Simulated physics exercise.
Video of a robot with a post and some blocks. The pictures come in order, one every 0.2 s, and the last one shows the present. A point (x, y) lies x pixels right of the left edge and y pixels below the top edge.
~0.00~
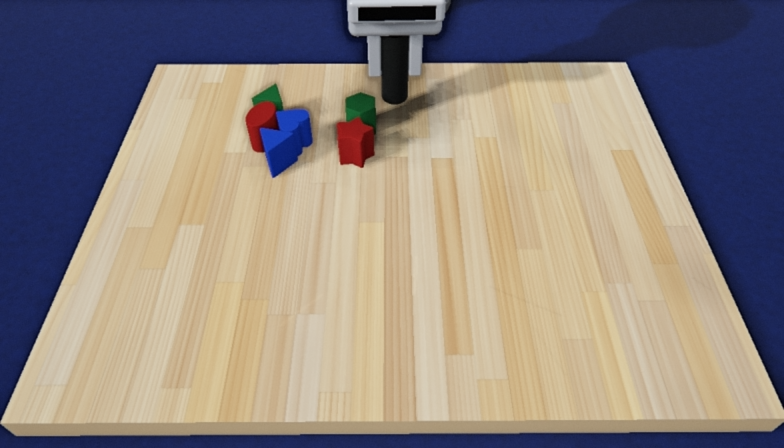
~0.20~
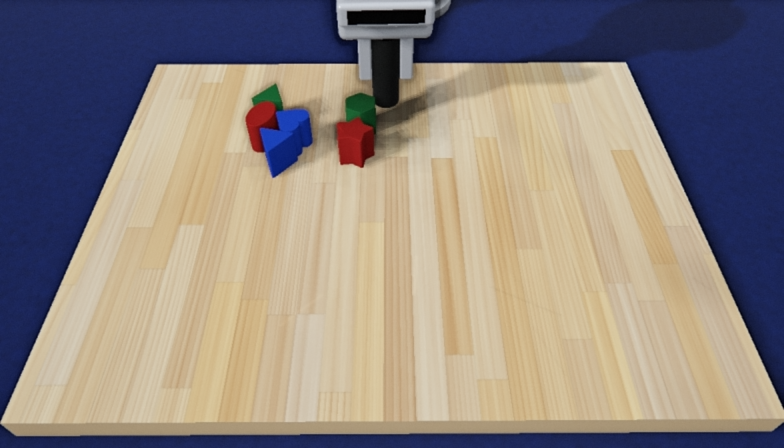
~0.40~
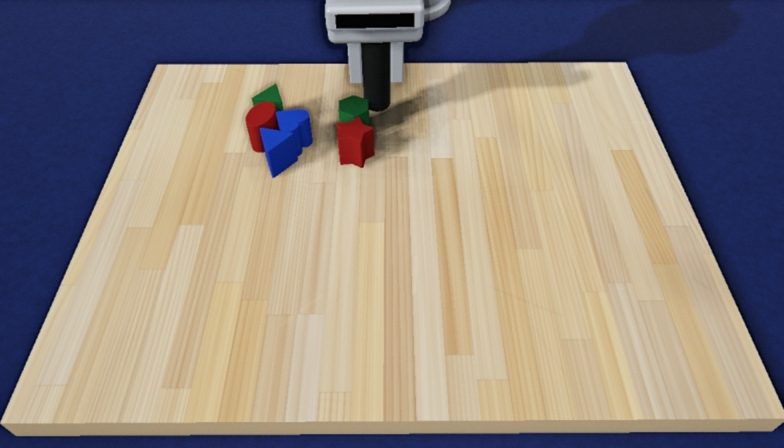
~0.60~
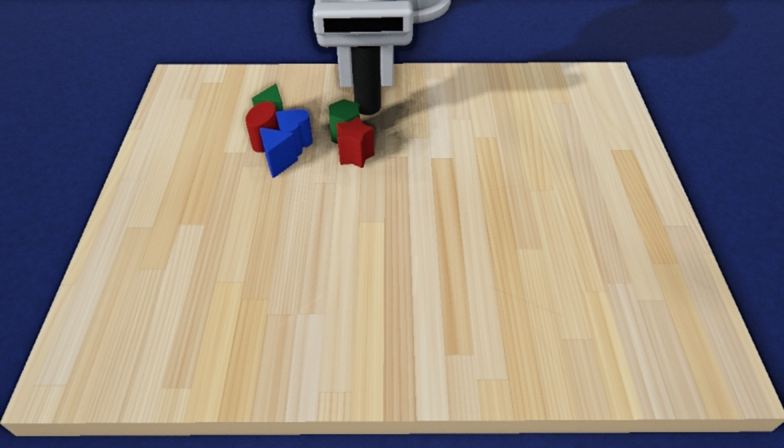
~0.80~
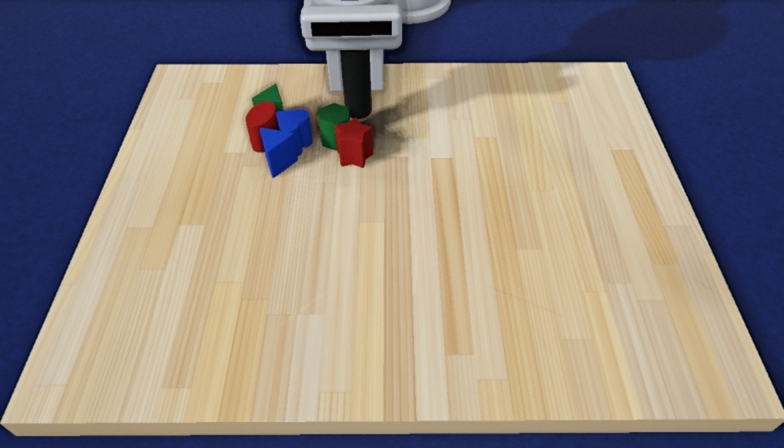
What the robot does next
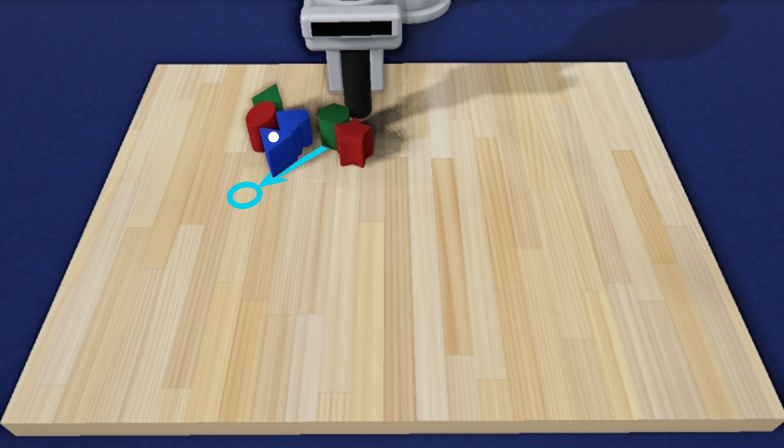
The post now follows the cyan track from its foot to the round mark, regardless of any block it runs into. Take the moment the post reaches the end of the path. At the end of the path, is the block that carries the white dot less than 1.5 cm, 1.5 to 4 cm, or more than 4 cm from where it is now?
Overall it shifts more than 4 cm.
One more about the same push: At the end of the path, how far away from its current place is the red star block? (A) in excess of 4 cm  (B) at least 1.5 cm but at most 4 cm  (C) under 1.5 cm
My pick is C.
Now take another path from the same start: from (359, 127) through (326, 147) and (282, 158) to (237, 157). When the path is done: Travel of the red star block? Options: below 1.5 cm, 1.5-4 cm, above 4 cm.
Shift of under 1.5 cm.
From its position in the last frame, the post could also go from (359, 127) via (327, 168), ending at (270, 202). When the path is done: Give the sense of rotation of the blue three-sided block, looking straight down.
Twists anticlockwise.
The line goes in a line from (359, 127) to (245, 195); the dot is on the blue three-sided block.
The first path, step by step. One third of the way, post (322, 134); red oval (246, 110), turned 20° anticlockwise; blue three-sided block (260, 142); blue heart block (268, 119), turned 40° clockwise; green hexagon (294, 132), turned 30° clockwise.
Two thirds of the way, post (283, 156); red oval (243, 110), turned 10° anticlockwise; blue three-sided block (226, 153), turned 95° clockwise; blue heart block (263, 121), turned 50° clockwise; green hexagon (253, 157), turned 25° clockwise.
At the end, post (241, 181); red oval (243, 110), turned 10° anticlockwise; blue three-sided block (206, 155), turned 125° clockwise; blue heart block (263, 121), turned 50° clockwise; green hexagon (205, 179), turned 45° clockwise; red star block unmoved.
